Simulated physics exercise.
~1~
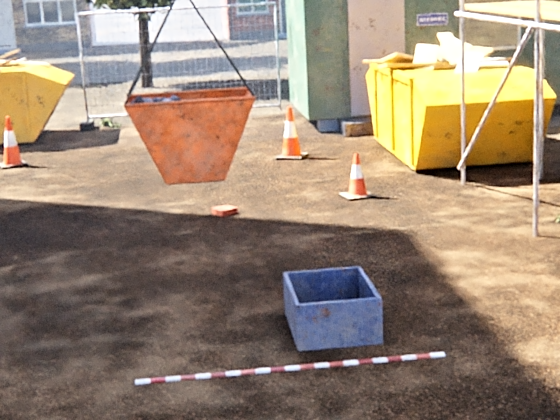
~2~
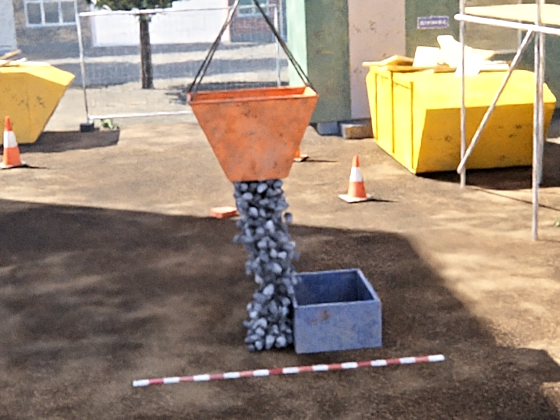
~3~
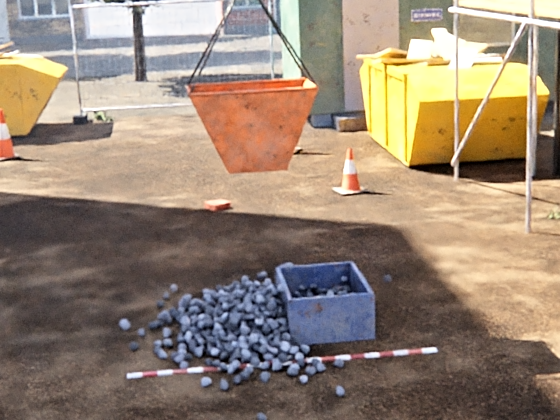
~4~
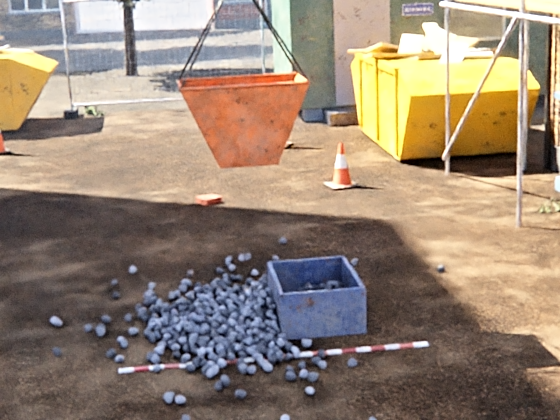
In a sunlit yard with yellow skips, traffic cones and scaffolding, an orange skip hangs from cables above a blue-grey open bin and a red and white striped pole on the ground. The skip moves rightwards, stopping short of the bin. Grey stones pour from its bottom in a thick column, coming down mostly just left of the bin. They pile up and spread across the ground and over the pole, while some go into the bin. The emptied skip hangs above as most stones lie heaped left of the bin, with a few scattered beyond it.
